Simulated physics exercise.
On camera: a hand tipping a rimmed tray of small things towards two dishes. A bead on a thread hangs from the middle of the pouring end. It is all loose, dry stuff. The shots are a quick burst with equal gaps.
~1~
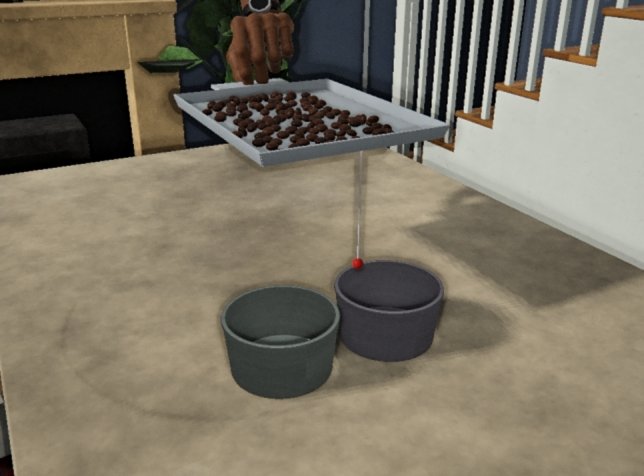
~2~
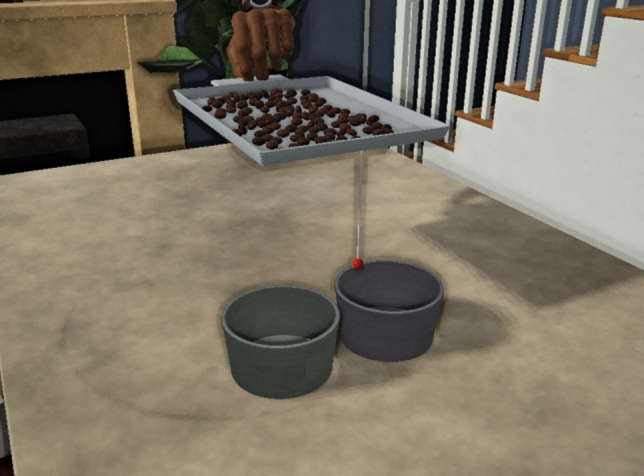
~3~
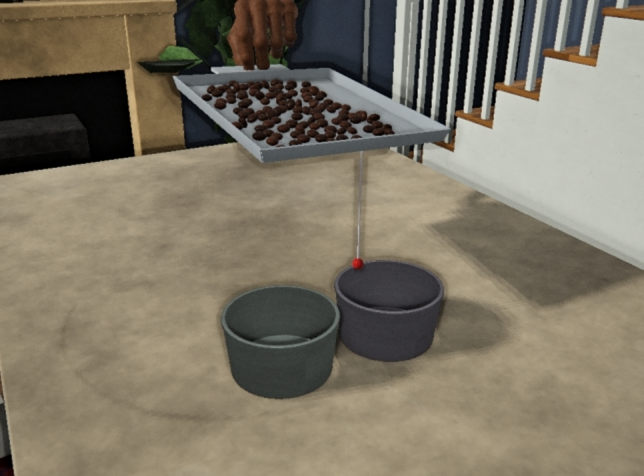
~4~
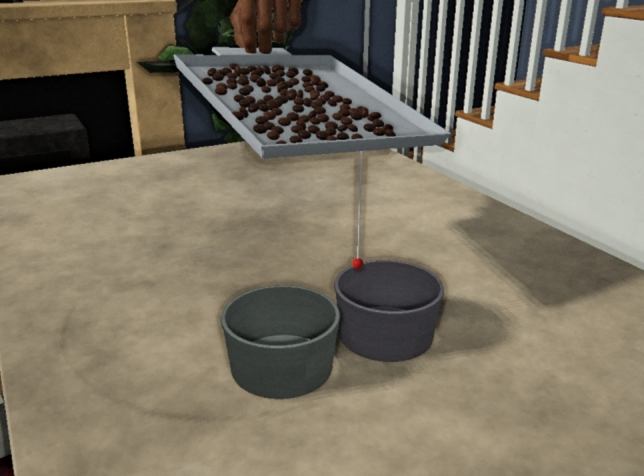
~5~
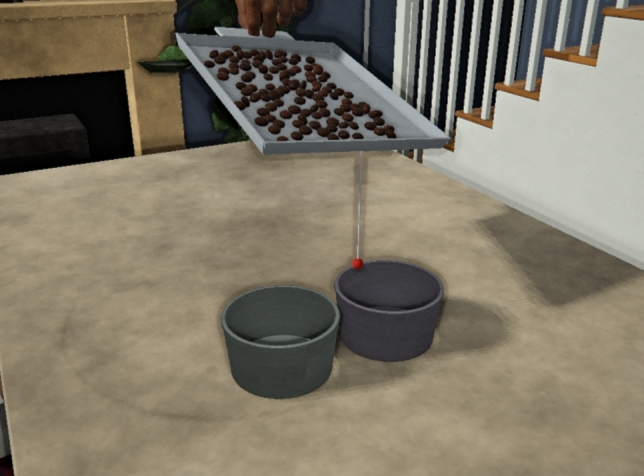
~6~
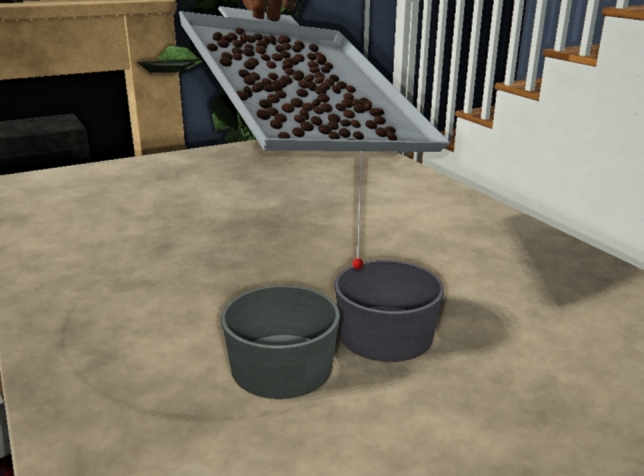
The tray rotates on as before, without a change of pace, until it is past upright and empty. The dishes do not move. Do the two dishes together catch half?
In the dishes lies only the smaller part of it.
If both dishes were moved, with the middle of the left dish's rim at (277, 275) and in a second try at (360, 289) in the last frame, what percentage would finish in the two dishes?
The first gives 10 %, the second 80 %.
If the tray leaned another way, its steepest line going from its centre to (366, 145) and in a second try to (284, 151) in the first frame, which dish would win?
At the first place the right-hand dish, at the second left.
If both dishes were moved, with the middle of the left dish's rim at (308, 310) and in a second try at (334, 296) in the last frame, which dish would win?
The first try: Right. The second: The right one.
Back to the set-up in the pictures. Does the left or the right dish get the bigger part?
Fuller: The right-hand dish.
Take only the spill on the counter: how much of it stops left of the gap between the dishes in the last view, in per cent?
Some 0 per cent.
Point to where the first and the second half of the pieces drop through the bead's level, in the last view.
First near (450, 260), later near (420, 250).
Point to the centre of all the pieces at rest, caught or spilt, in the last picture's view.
At about (442, 323).
Soon, tray tipped steeply; most on the tray; about a quarter in the air.
A while on, tray tipped past a quarter turn; a stray few on the tray; about a third in the right dish; about two thirds outside both; a small part in the air.
Towards the end, tray tipped past a quarter turn; about a third in the right dish; about two thirds outside both.
Finally, tray tipped past a quarter turn; none in the left dish; about a third in the right dish; about two thirds outside both.
